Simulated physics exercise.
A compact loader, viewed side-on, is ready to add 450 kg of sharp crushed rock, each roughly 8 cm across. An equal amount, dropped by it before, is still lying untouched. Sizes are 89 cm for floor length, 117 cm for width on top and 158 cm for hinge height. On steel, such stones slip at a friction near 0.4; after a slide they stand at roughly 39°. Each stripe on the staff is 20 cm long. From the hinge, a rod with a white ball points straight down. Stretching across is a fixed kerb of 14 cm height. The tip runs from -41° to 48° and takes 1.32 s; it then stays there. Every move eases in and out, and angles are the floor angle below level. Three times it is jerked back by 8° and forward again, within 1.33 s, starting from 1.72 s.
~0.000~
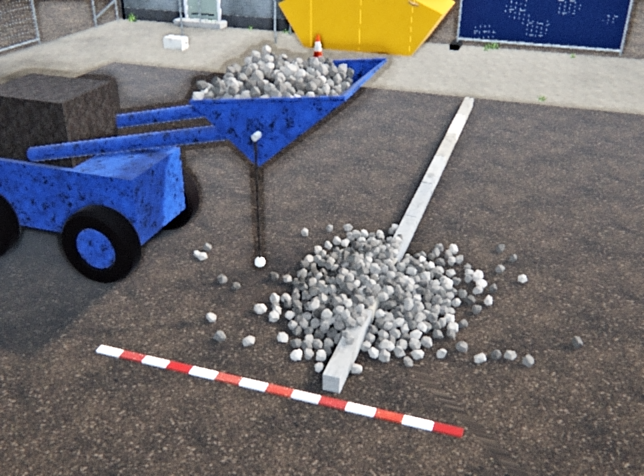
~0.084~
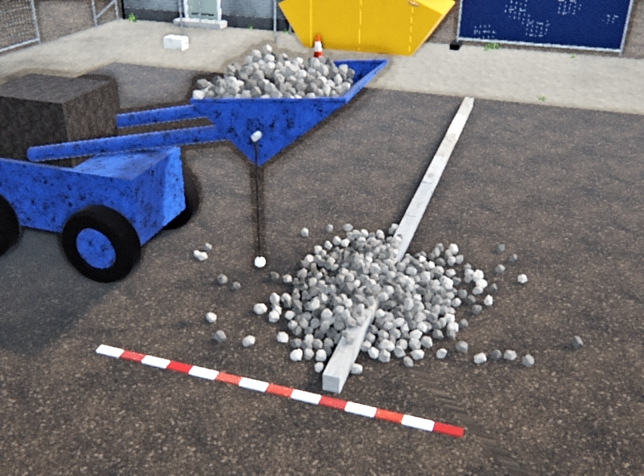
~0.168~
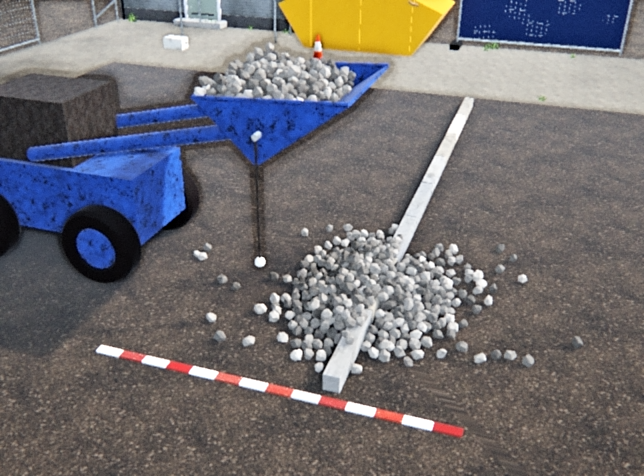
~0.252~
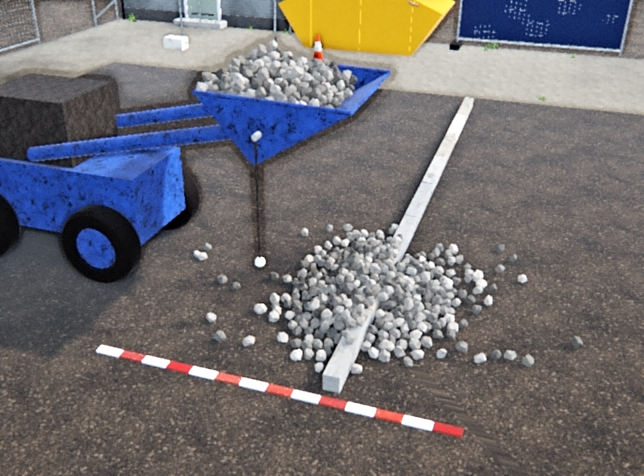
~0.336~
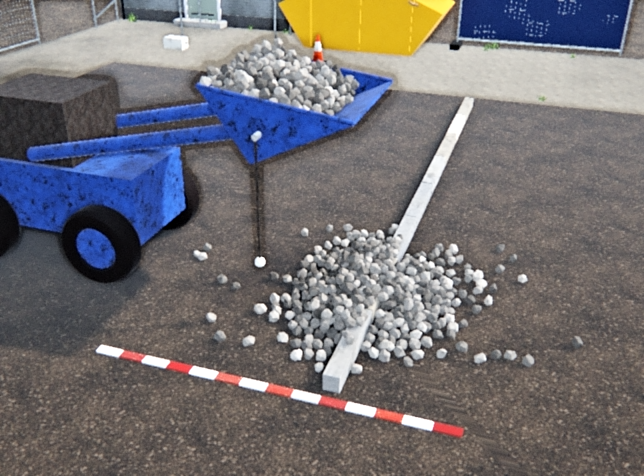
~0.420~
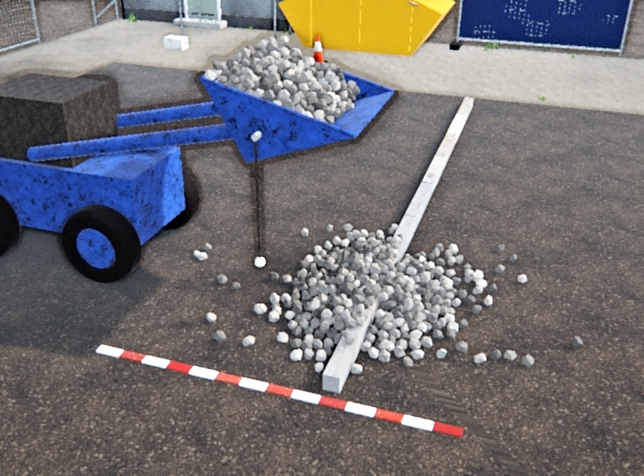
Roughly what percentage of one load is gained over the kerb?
Roughly 59 per cent.
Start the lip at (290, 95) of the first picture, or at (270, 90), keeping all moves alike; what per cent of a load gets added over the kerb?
I'd say close to 5 per cent for one and close to 0 per cent for the other, in that order.
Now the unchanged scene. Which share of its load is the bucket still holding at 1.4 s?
About 30 per cent.
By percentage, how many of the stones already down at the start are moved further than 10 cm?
Roughly 10 % of them.
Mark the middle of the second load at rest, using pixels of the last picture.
Centre at roughly (393, 281).
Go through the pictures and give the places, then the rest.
In the first picture, the bucket is at -41°, its lip at (346, 99); the top of the load is at (273, 59). The earlier load is highest near (364, 262), 30 cm above ground level, 64 % on this side of the kerb, 36 % over the kerb.
The second picture shows lip at (347, 100), floor tilted -40°, highest stones at (273, 59); the stones move at 0.1 m/s on average.
The third picture shows lip at (349, 105), floor tilted -37°, highest stones at (275, 58); the stones move at 0.2 m/s on average.
The fourth picture shows lip at (351, 113), floor tilted -32°, highest stones at (268, 54); the stones move at 0.3 m/s on average.
The fifth picture shows lip at (354, 124), floor tilted -27°, highest stones at (269, 50); the stones move at 0.4 m/s on average.
The sixth picture shows lip at (355, 136), floor tilted -20°, highest stones at (271, 46); the stones move at 0.4 m/s on average.
After 1.0 s the floor is at 34°; in per cent of one load, 97 in the bucket, 68 on this side of the kerb, 36 over the kerb; the foremost stones are at (515, 318).
After 1.4 s the floor is at 48°; in per cent of one load, 31 in the bucket, 121 on this side of the kerb, 49 over the kerb; the foremost stones are at (515, 318).
After 3.5 s the floor is at 48°; in per cent of one load, 0 in the bucket, 106 on this side of the kerb, 95 over the kerb; the foremost stones are at (545, 331).
After 6.2 s the floor is at 48°; in per cent of one load, 0 in the bucket, 106 on this side of the kerb, 95 over the kerb; the foremost stones are at (545, 331). Net gain over the kerb, 59.
